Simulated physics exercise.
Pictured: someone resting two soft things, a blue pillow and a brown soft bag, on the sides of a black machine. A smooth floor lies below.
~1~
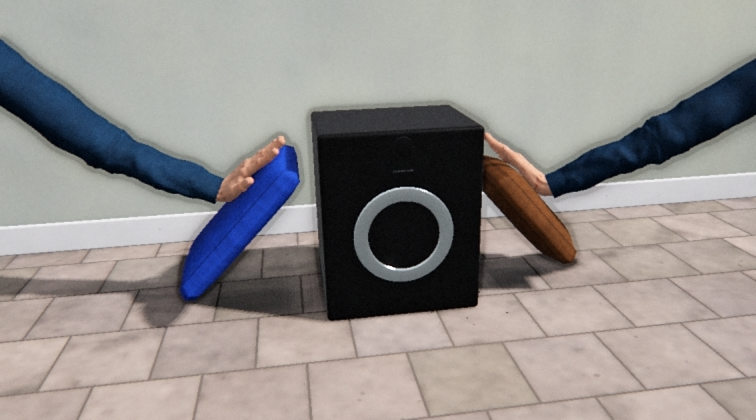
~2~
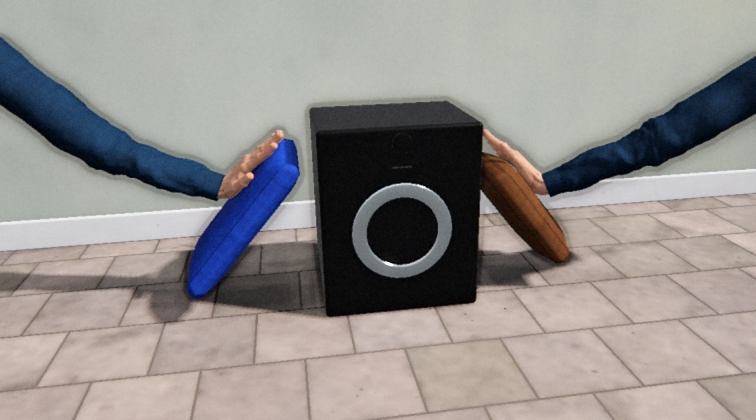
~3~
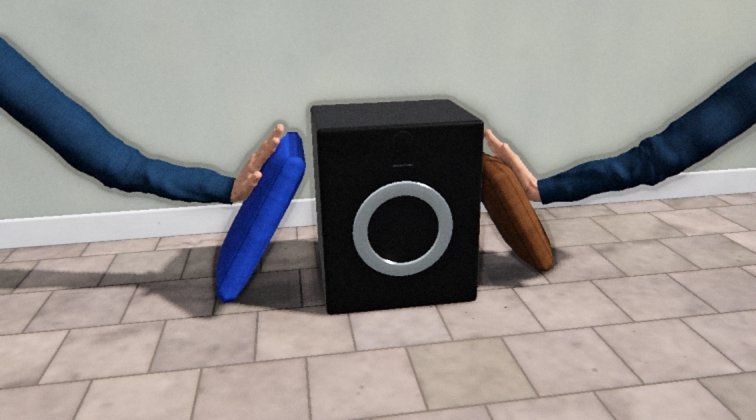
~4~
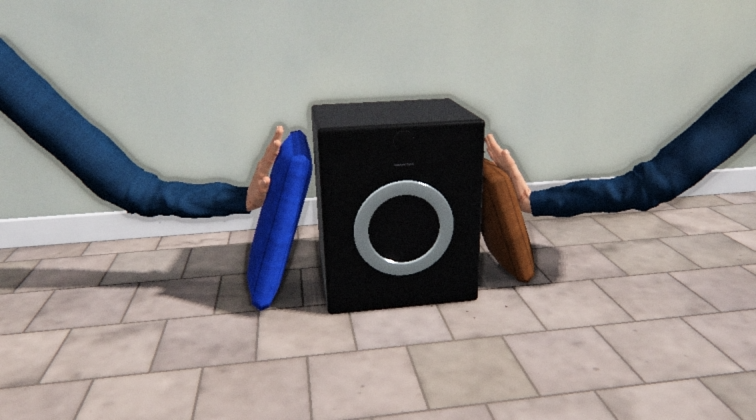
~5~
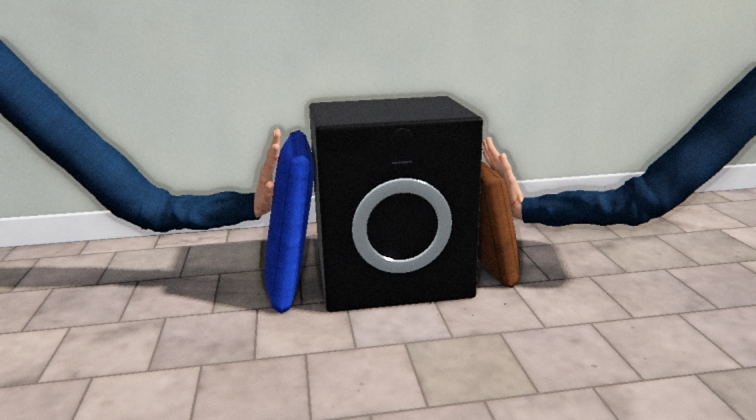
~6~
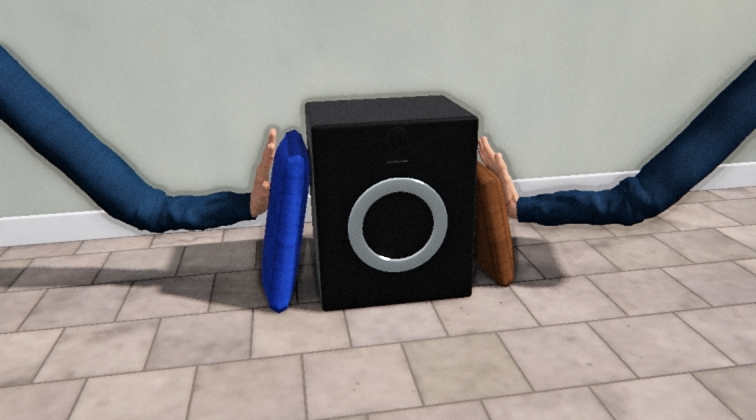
The video shows two hands pressing a blue pillow and a brown soft bag against opposite sides of a black machine on a tiled floor, as the lower ends of both swing inward until they are nearly upright.
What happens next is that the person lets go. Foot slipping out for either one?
Outcome - blue pillow: Holds; brown soft bag: Holds.
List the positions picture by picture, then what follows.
Pillow foot (188, 296), head (293, 177); soft bag foot (569, 259), head (502, 183), in the first frame.
Pillow foot (195, 294); soft bag foot (562, 258), in the second frame.
Pillow foot (226, 299); soft bag foot (546, 267), in the third frame.
Pillow foot (262, 306); soft bag foot (526, 279), in the fourth frame.
Pillow foot (282, 309); soft bag foot (510, 284), in the fifth frame.
Pillow foot (280, 308), head (298, 159), almost upright; soft bag foot (505, 283), head (486, 181), almost upright, in the sixth frame.
Then, 0.20 s after the last picture, pillow leaning near (286, 218); soft bag leaning near (482, 220).
At rest, pillow leaning near (287, 219); soft bag leaning near (482, 219). The blue pillow remains propped up and the brown soft bag keeps leaning.
